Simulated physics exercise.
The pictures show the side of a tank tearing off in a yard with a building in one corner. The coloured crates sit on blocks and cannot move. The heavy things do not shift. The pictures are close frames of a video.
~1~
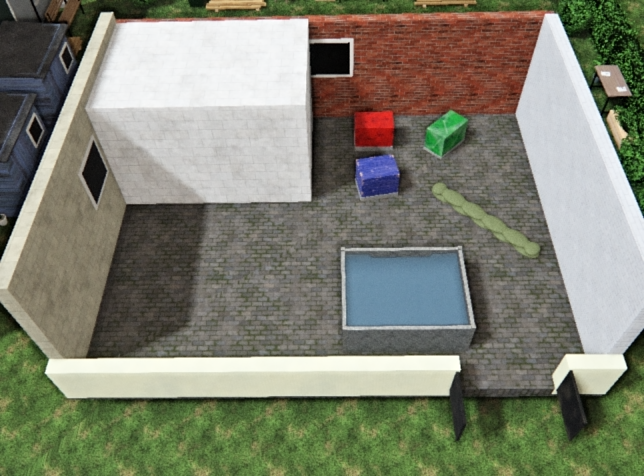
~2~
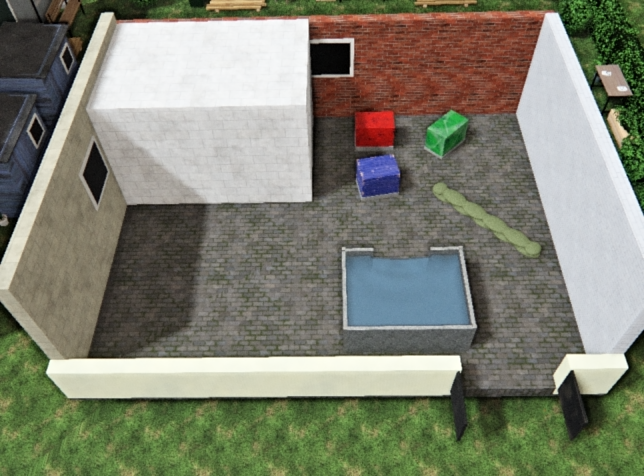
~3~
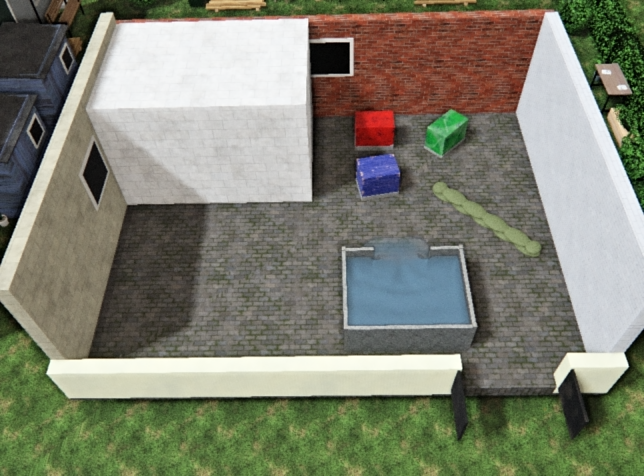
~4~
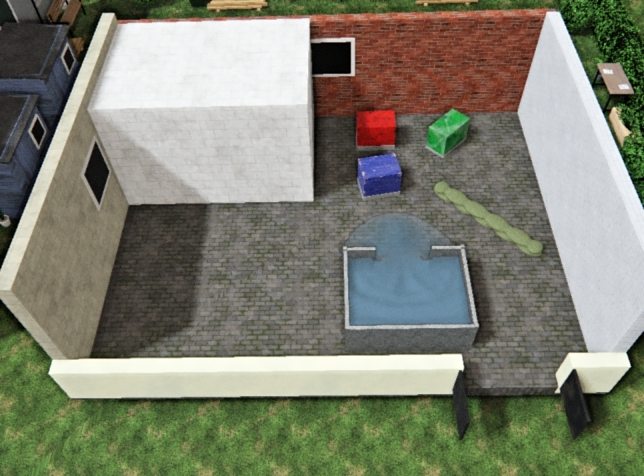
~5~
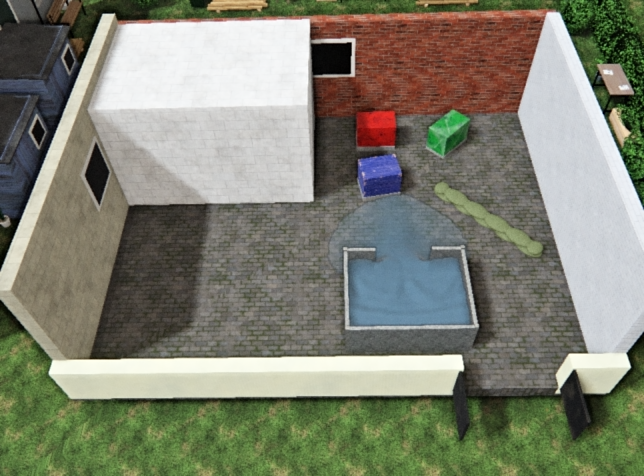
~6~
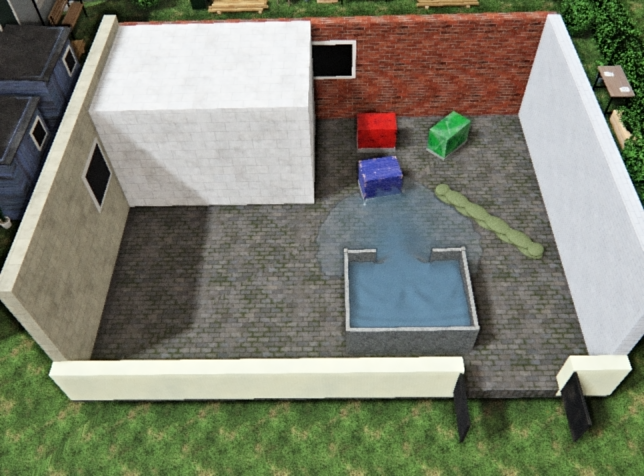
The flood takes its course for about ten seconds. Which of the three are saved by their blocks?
In the end: The green crate gets wet; the blue crate gets wet; the red crate gets wet.
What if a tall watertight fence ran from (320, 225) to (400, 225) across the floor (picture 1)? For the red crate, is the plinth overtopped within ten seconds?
In short: The red crate keeps dry.
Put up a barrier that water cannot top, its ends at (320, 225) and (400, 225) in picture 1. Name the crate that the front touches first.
I say the crate marked blue.
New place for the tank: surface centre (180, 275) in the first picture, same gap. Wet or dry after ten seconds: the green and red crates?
The green one stays dry; the red one is safe.
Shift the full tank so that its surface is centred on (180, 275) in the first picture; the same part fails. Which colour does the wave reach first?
First comes the one in blue.
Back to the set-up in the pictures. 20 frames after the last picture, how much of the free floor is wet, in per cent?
Roughly 55 per cent.
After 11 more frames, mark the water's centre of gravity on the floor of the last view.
Near (398, 248).
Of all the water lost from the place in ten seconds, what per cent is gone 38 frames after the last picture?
Close to 20 %.
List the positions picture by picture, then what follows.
The first picture shows still water in the tank at (404, 289).
In the second picture, water pours out on the tank's far side and has run to a hidden place.
In the third picture, water pours out on the tank's far side and has run to (420, 242).
In the fourth picture, the front is at (383, 217), out from the gap on the tank's far side.
In the fifth picture, the front is at (402, 195), out from the gap on the tank's far side.
In the sixth picture, the front is at (409, 180), out from the gap on the tank's far side.
A moment on, water covers 20 % of the floor; the green crate water round its plinth, the blue crate water round its plinth, the red crate water round its plinth.
Next, water covers 35 % of the floor; the green crate water round its plinth, the blue crate water round its plinth, the red crate water round its plinth.
Then, water covers 55 % of the floor; the green crate water round its plinth, the blue crate water round its plinth, the red crate water round its plinth.
Later, water covers 70 % of the floor; the green crate water round its plinth, the blue crate water round its plinth, the red crate water round its plinth.
In the end, water covers 95 % of the floor; the green crate was topped, the blue crate was topped, the red crate was topped.
